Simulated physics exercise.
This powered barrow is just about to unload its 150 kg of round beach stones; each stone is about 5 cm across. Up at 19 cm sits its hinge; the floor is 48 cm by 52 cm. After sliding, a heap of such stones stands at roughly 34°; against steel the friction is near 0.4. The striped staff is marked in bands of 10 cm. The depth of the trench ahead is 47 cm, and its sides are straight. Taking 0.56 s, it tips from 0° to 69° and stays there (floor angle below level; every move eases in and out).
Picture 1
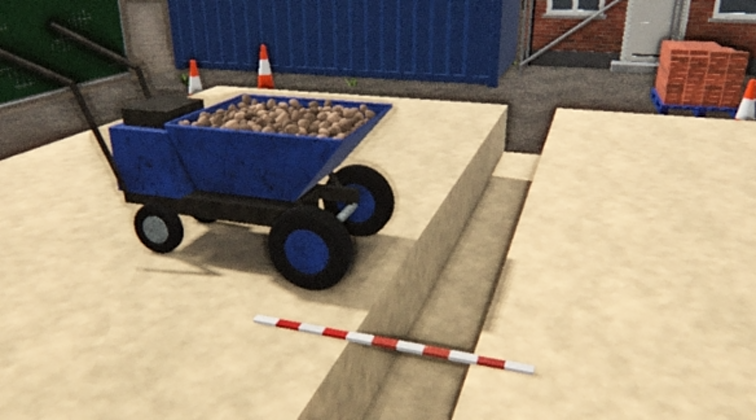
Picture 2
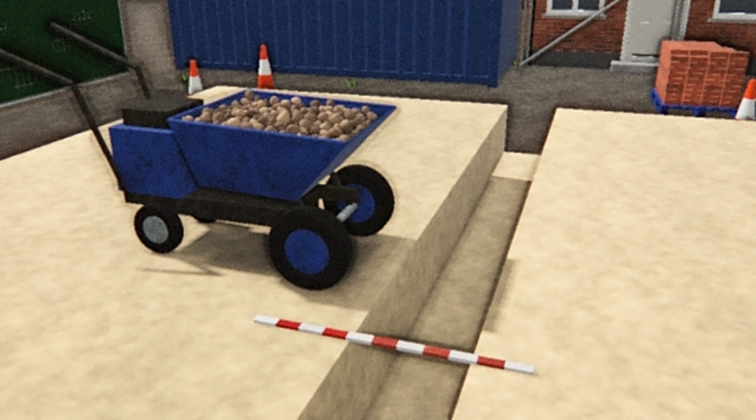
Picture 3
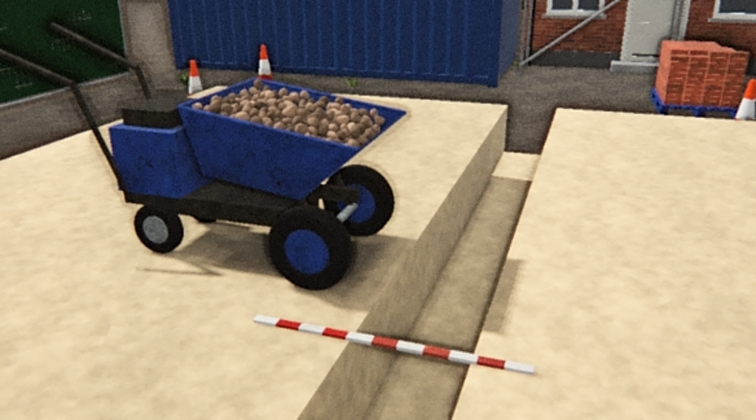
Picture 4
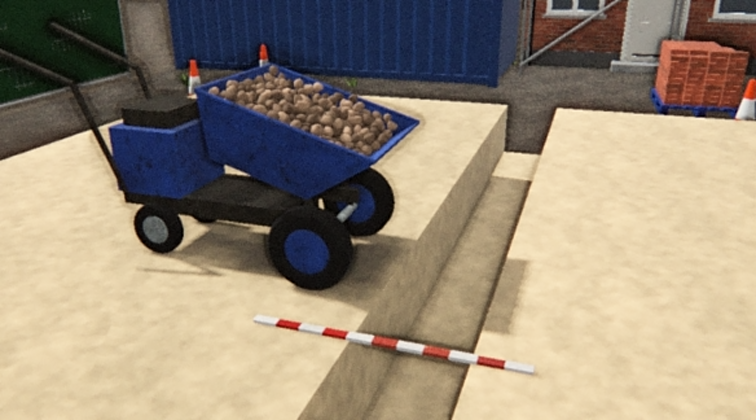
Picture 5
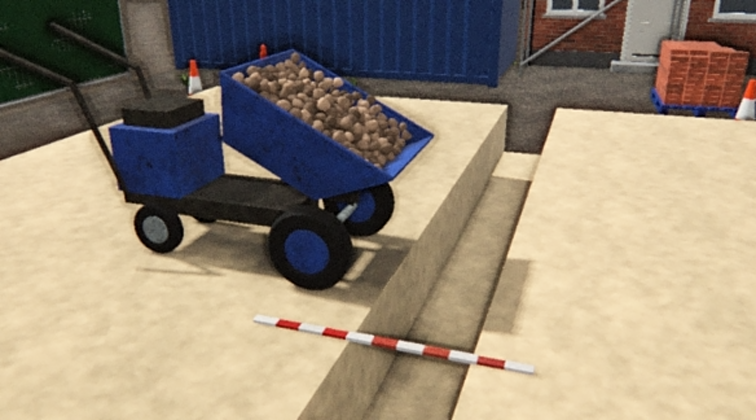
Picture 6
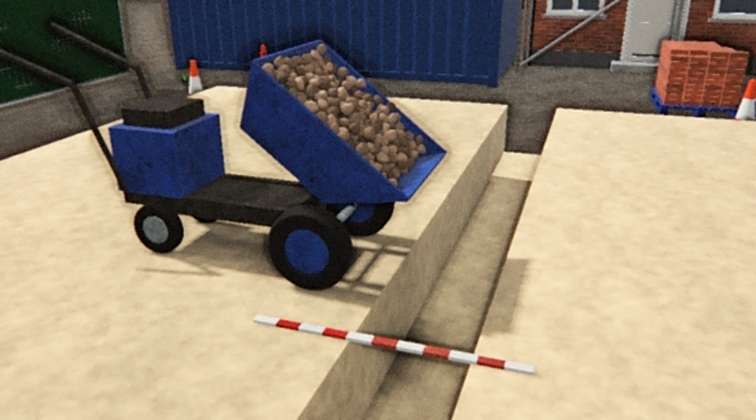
In a yard beside a narrow trench, a blue powered barrow stood still while its tray of round brown stones tilted steeply forward to the right, its back end rising high above the frame.
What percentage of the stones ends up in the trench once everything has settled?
About 46 per cent.
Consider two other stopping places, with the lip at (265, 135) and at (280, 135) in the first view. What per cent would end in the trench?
The first gives about 100 percent and the second about 95 percent.
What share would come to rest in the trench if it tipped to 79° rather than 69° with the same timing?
Roughly 50% would end there.
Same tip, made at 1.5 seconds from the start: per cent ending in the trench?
Then roughly 70 percent.
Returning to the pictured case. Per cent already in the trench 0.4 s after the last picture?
I'd put it near 20 per cent.
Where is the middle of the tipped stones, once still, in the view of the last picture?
I'd point somewhere around (517, 282).
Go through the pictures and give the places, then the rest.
In the first picture, the tray is at 0°, its lip at (341, 142); the top of the load is at (306, 110).
In the second picture, lip at (346, 144), floor tilted 2°, highest stones at (280, 107).
In the third picture, the tray is at 8°, its lip at (358, 151); the top of the load is at (249, 95).
In the fourth picture, the tray is at 17°, its lip at (375, 163); the top of the load is at (264, 82).
In the fifth picture, the tray is at 27°, its lip at (392, 180); the top of the load is at (286, 68).
In the sixth picture, the tray is at 38°, its lip at (408, 201); the top of the load is at (312, 59).
Then, 0.1 s after the last picture the floor is at 58°, 100 % in the tray; the foremost stones are at (436, 196).
Then, 0.4 s after the last picture the floor is at 69°, 68 % in the tray, 22 % in the trench, 10 % past the trench; the foremost stones are at (526, 272).
Then, 0.7 s after the last picture the floor is at 69°, 11 % in the tray, 35 % in the trench, 54 % past the trench; the foremost stones are past the picture's edge.
Then, 2.7 s after the last picture the floor is at 69°, 0 % in the tray, 46 % in the trench, 54 % past the trench; the foremost stones are past the picture's edge.
